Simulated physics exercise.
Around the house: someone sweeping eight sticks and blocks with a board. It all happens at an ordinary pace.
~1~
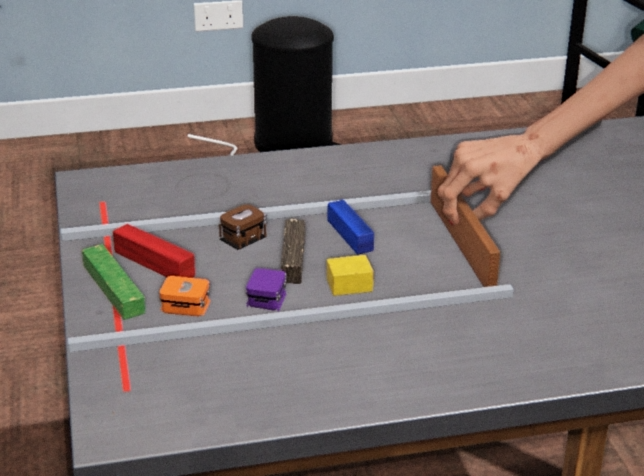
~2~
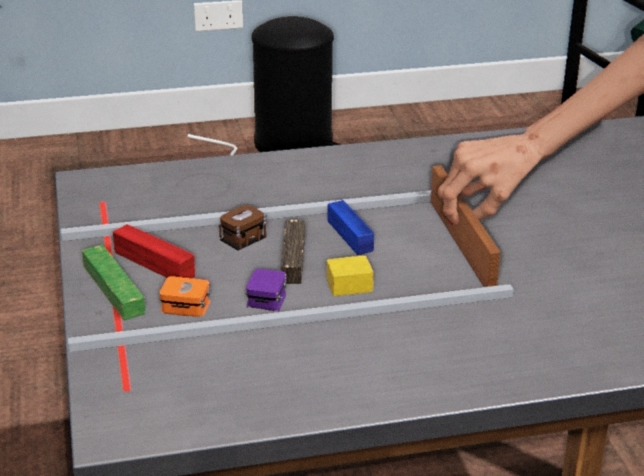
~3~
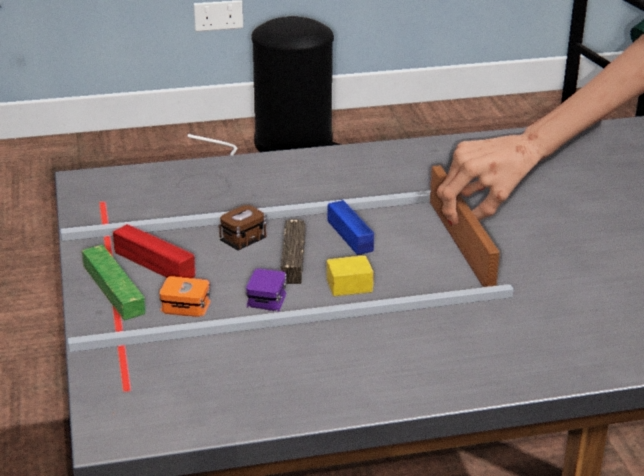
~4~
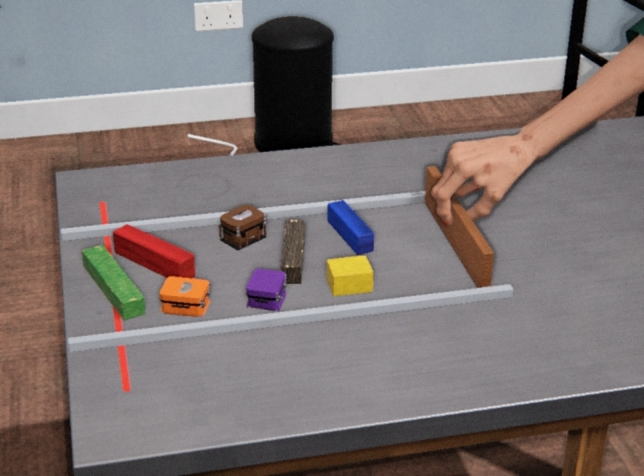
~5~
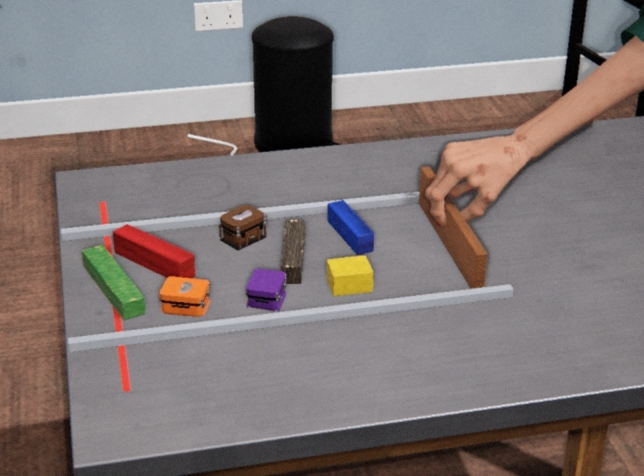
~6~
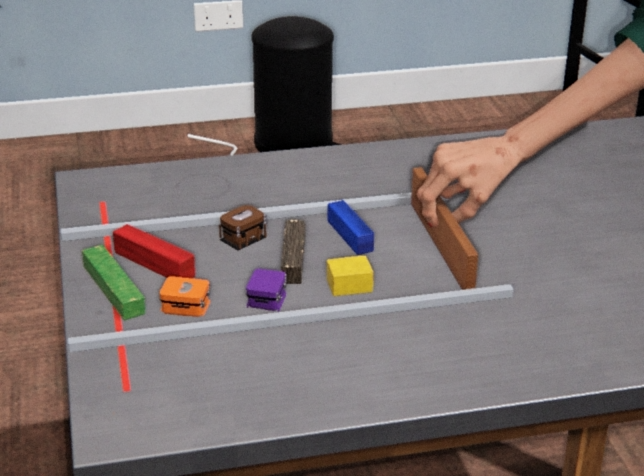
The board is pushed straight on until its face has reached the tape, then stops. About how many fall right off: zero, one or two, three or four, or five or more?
Here the number that fall off is three or four.
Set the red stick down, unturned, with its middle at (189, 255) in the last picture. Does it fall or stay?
The red stick drops off.
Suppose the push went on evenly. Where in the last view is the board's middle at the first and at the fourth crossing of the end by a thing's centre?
Its middle is around (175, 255) and later (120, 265).
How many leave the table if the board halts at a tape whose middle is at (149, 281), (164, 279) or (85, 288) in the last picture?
It would be 2, 1 and 6.
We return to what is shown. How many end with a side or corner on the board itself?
That makes 2.
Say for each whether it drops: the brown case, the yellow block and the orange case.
The brown case remains up; the yellow block stays on; the orange case comes down.
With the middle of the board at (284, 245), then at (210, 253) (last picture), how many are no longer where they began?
By then 5, and 8.
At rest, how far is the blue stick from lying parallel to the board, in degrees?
Roughly 0° out of line.
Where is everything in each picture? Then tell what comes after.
Green bar (113, 281); red stick (154, 253); orange case (185, 298); board (463, 225); tape (113, 285), in the first frame.
Red stick (154, 254); yellow block (350, 276), in the second frame.
Orange case (185, 299); board (462, 226), in the third frame.
Green bar (113, 281); brown case (243, 227), in the fourth frame.
Red stick (154, 254); blue stick (350, 227), in the fifth frame.
Green bar (113, 281); red stick (154, 254); orange case (185, 299); board (442, 228); tape (113, 285), in the sixth frame.
A little later, none off yet; green bar at rest near (113, 281); red stick at rest near (154, 254); orange case at rest near (185, 299).
When it is over, the number that fall off is three or four; down, purple case, orange case, red stick and green bar.
